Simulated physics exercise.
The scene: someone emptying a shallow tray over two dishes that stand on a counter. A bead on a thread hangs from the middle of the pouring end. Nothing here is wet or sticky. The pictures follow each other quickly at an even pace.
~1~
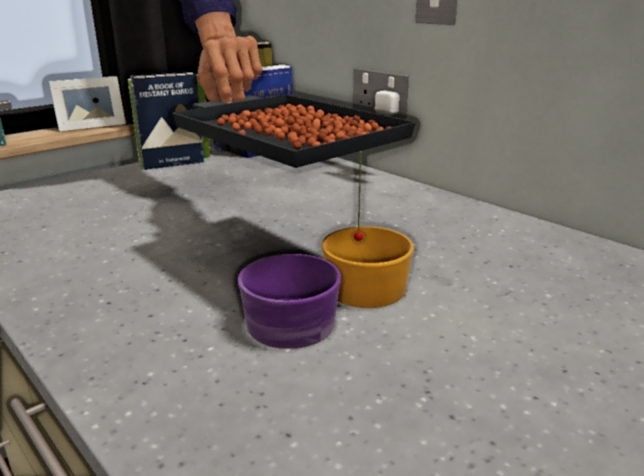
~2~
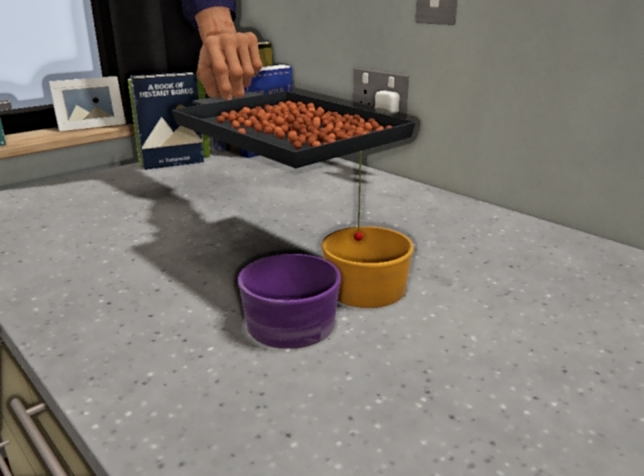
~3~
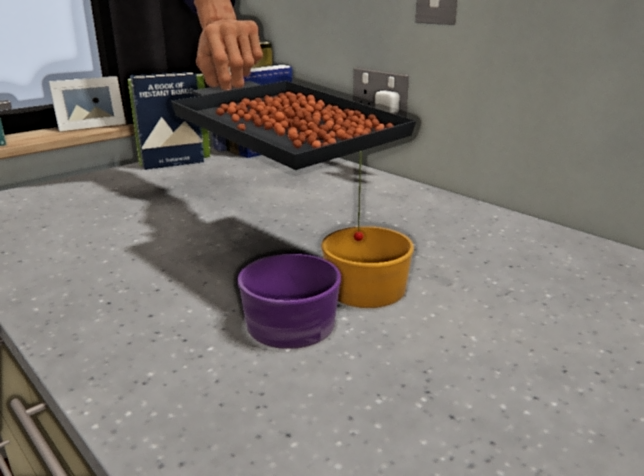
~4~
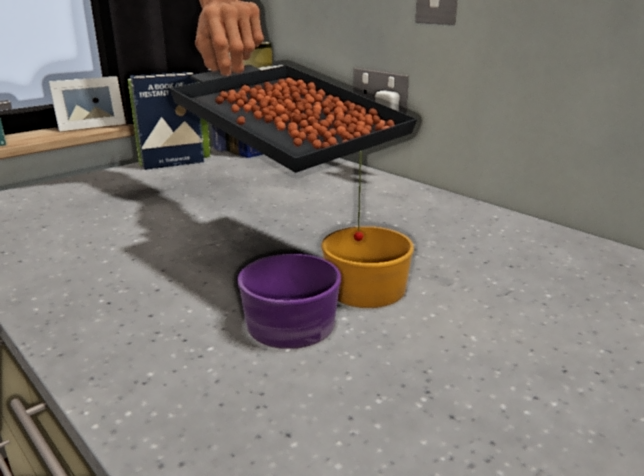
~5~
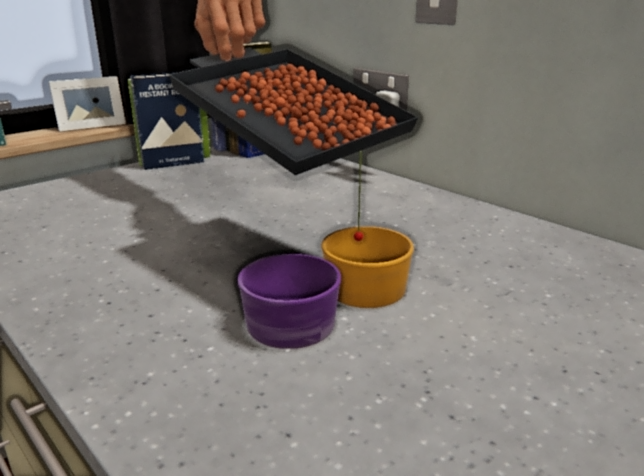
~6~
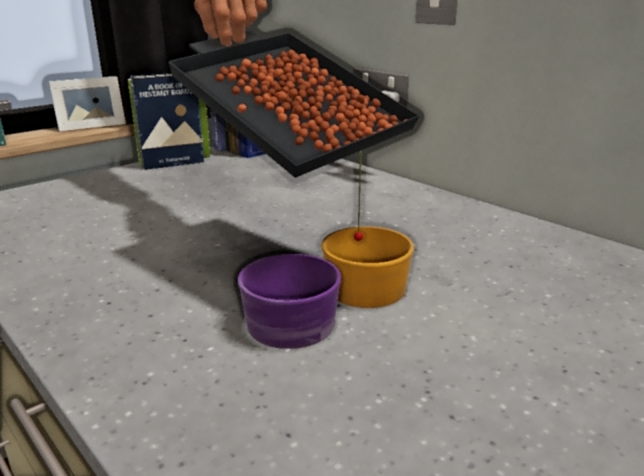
A hand held a dark tray of small reddish-brown pellets above a purple dish and an orange dish on a speckled counter, then raised its back end, steadily tilting the tray toward the front.
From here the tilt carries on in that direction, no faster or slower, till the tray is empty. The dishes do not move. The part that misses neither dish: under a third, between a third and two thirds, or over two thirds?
Together they catch between a third and two thirds.
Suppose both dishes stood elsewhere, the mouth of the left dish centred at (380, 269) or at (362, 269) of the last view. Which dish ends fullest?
One: The dish on the left. Two: The left one.
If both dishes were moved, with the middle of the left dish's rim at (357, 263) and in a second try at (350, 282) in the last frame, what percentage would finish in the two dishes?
In turn 50 and 80 in a hundred.
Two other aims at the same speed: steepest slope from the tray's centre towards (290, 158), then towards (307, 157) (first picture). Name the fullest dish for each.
One: Left. Two: The left-hand dish.
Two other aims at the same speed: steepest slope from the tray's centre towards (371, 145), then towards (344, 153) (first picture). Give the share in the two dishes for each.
Near 20 % and 20 %.
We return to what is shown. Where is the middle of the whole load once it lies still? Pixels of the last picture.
Close to (326, 326).
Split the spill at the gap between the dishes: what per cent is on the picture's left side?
Some 10 per cent.
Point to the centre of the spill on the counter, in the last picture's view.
Near (394, 338).
Soon, tray tipped steeply; nearly all on the tray; a stray few in the right dish; a stray few outside both; a stray few in the air.
A while on, tray tipped past a quarter turn; nearly all on the tray; a small part in the left dish; a stray few in the right dish; a stray few outside both; a stray few in the air.
Towards the end, tray tipped past a quarter turn; about half in the left dish; a stray few in the right dish; about half outside both.
Finally, tray tipped past a quarter turn; about half in the left dish; a stray few in the right dish; about half outside both.
